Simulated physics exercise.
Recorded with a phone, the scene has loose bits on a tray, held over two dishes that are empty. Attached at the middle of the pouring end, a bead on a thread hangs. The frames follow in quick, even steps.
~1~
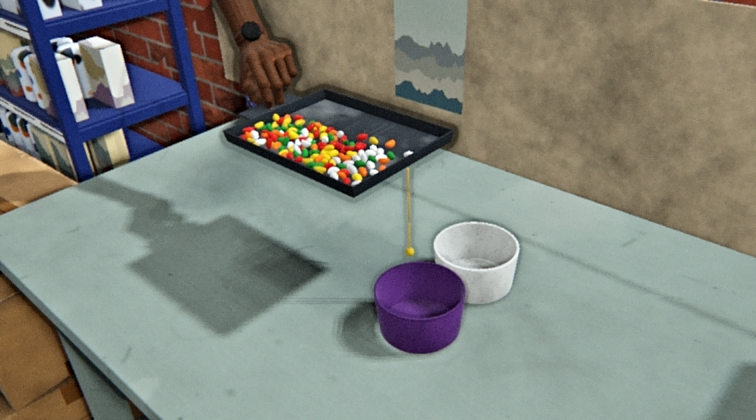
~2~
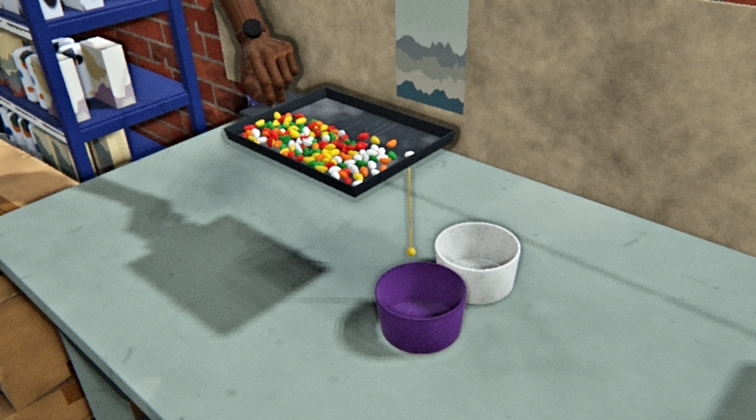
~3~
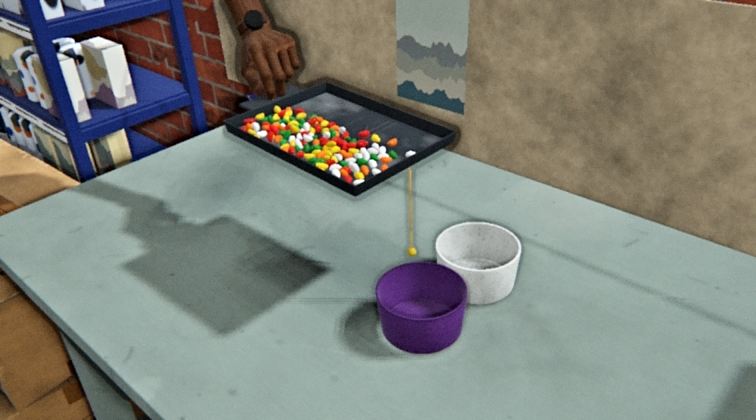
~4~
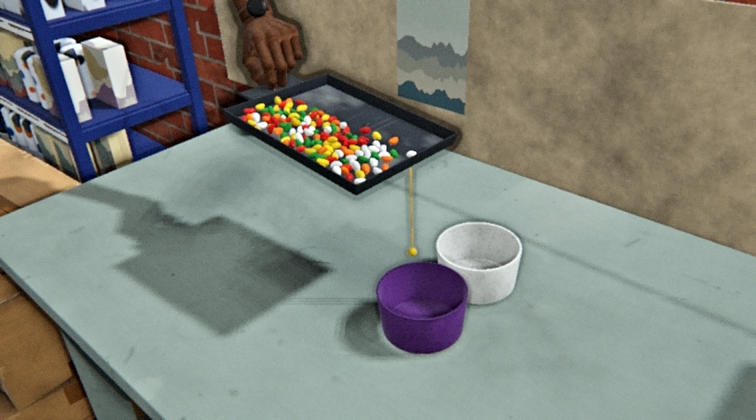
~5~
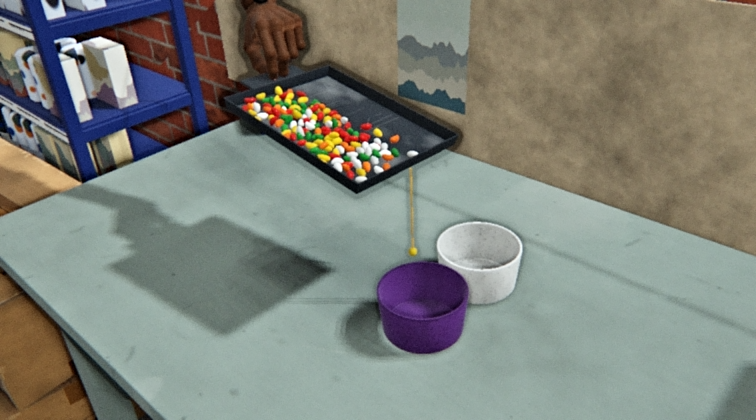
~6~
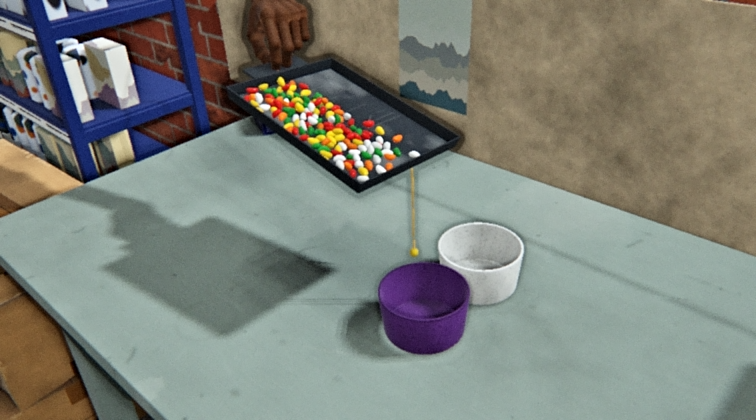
At first, a dark hand is beside a black tray of colourful jelly beans, held level above a table with empty purple and white dishes. The tray then tilts gradually, its right corner lowest, as the hand rises slightly, while the beans stay heaped and the yellow bead hangs on its thread.
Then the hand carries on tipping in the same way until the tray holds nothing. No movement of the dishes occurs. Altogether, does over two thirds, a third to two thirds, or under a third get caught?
Once it's all tipped, the dishes get upwards of two thirds of it.
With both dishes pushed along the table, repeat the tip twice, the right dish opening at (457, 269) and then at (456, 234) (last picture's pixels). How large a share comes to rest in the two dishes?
Some 50 percent in the first case, 60 percent in the second.
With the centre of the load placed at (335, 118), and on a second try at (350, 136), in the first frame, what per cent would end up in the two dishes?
Roughly 100 and 90 percent, in that order.
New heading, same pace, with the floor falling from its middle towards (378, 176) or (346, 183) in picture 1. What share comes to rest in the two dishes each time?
Case one 60 %; case two 20 %.
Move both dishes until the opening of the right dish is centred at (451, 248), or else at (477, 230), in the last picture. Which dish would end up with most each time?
First place: The right-hand one. Second place: The right-hand one.
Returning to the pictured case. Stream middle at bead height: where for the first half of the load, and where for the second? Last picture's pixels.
First part (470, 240), rest (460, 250).
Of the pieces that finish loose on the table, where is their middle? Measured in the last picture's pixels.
About (548, 309) in the last picture.
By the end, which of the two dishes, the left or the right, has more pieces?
It's the rightmost one that wins.
Just after the last frame, tray tipped steeply; almost all on the tray; just a few in the right dish; just a few in the air.
A moment on, tray tipped right over; roughly two thirds on the tray; about a tenth in the right dish; just a few outside both; roughly a quarter in the air.
Further on, tray tipped past a quarter turn; roughly a quarter in the left dish; roughly two thirds in the right dish; about a tenth outside both.
When it is over, tray tipped past a quarter turn; roughly a quarter in the left dish; roughly two thirds in the right dish; about a tenth outside both.
